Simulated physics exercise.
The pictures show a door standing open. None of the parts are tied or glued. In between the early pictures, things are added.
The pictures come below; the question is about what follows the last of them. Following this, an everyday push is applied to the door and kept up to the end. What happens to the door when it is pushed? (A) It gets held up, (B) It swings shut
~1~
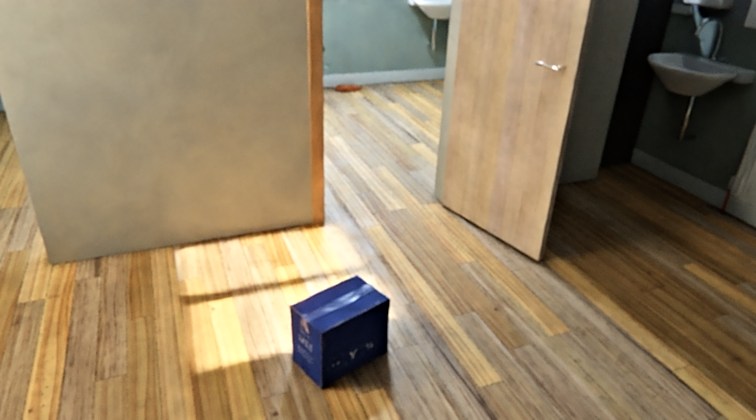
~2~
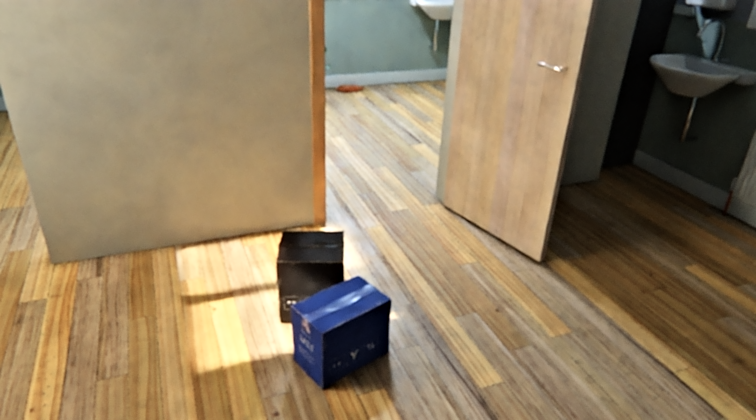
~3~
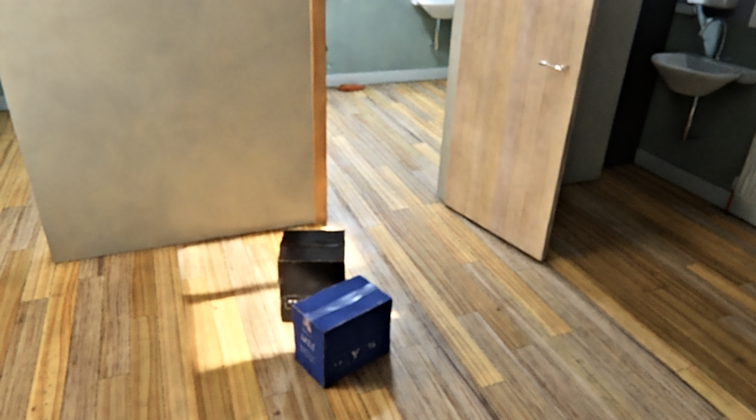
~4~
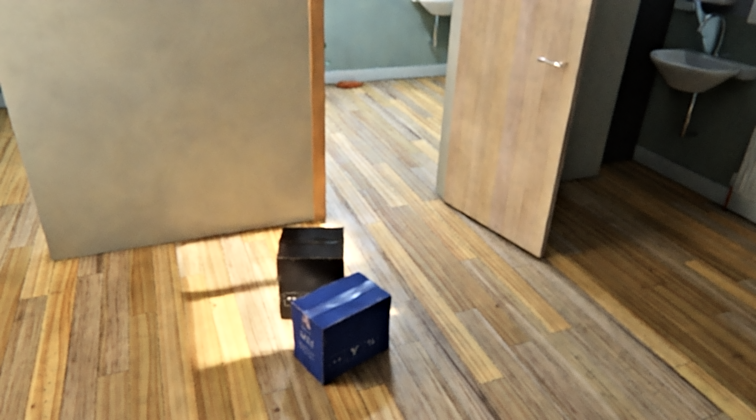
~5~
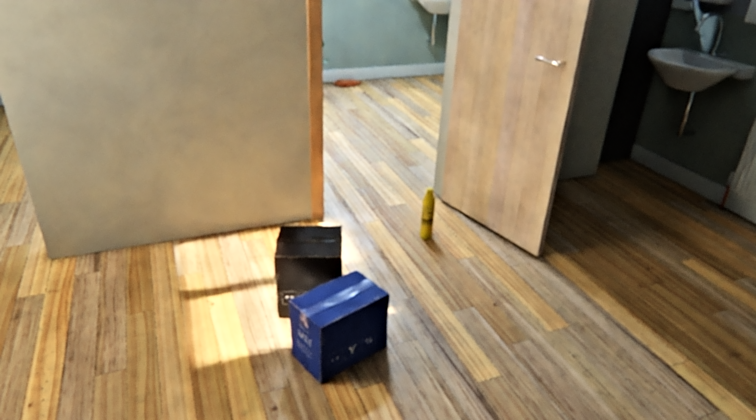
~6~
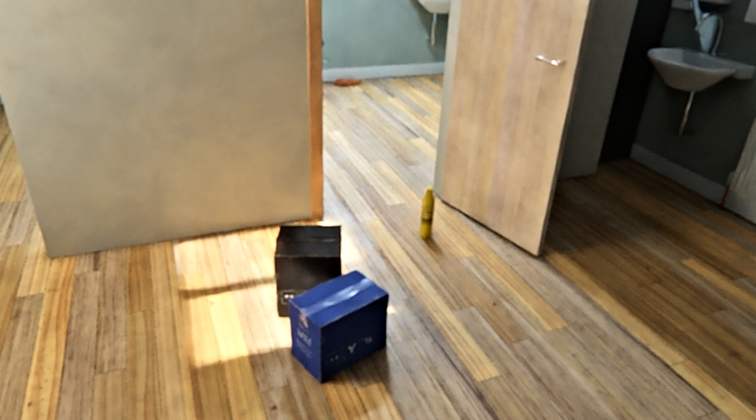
It swings shut.
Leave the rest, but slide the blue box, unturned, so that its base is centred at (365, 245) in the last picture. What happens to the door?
After that it cannot finish its swing.
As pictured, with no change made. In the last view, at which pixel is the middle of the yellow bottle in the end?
It ends up near (351, 188).
Then, 1.40 s later than the last frame, door 46° open; yellow bottle moved about its own width near (411, 210).
Then, 2.10 s later than the last frame, door 9° open; yellow bottle moved well along near (367, 192).
When it is over, door 0° open; lying over on the floor, yellow bottle; the other 2 as before. End places, in pixels of the last picture, yellow bottle near (351, 188).
